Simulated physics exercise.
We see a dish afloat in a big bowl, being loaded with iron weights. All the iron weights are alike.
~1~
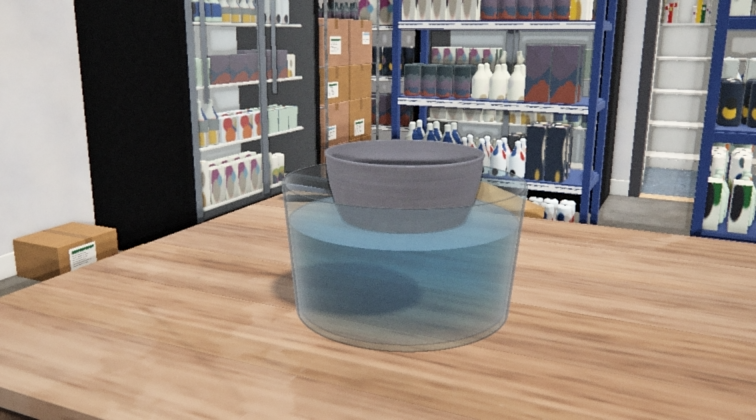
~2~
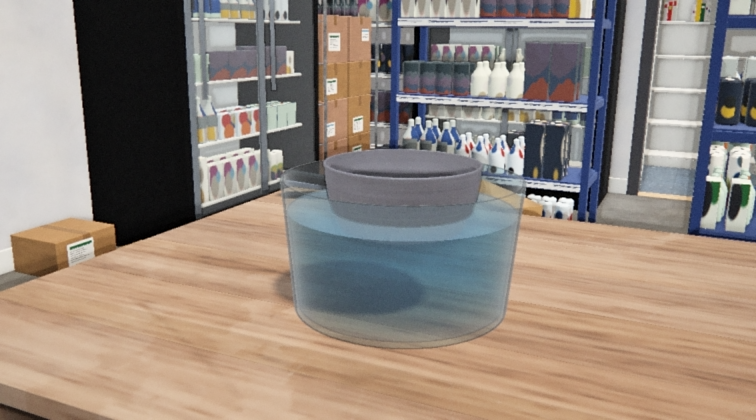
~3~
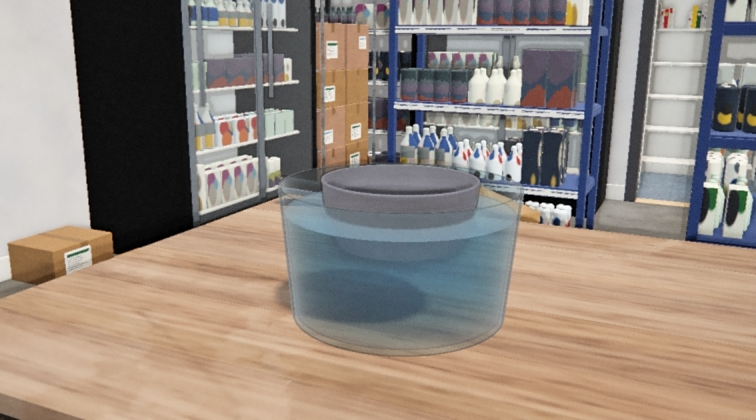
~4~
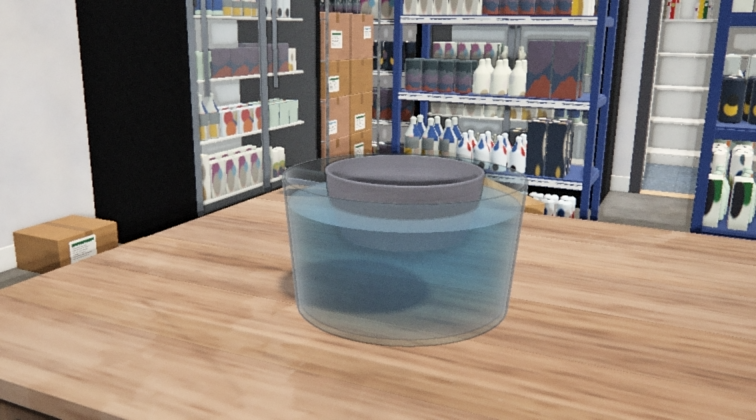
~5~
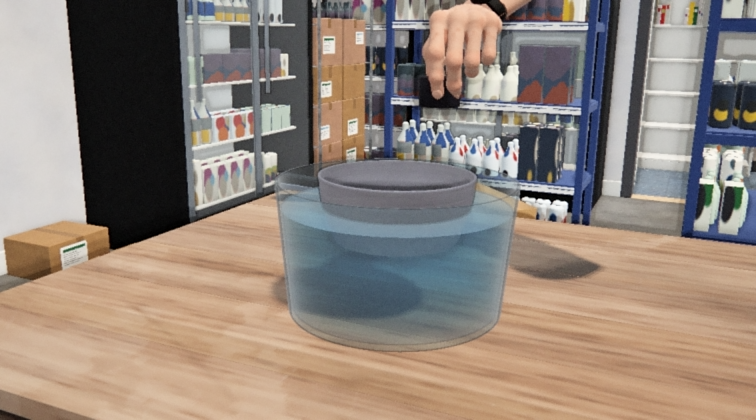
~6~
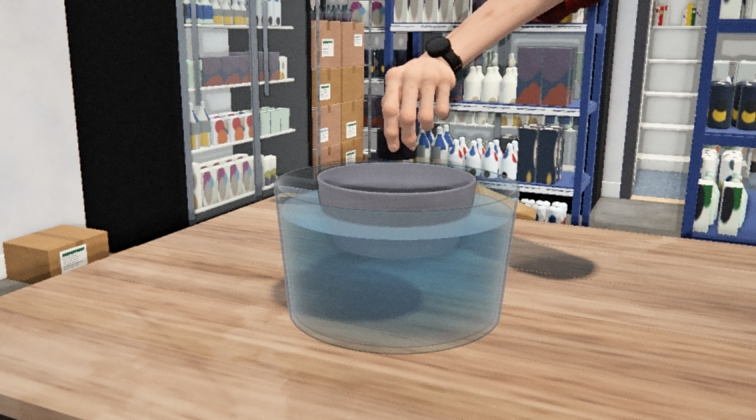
At the start, a grey dish floats high in a big clear bowl of water on a wooden table, with shelves behind. The dish then settles lower in the water, by about half its side. Finally, a hand wearing a dark watch comes in from above and lowers toward the dish.
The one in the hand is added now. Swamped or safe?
As it turns out, it keeps floating.
Next, the iron weight is in and the dish dips.
After that, it steadies; about a third of its side above the surface.
Finally, the dish floats; about a third of its side above the surface.
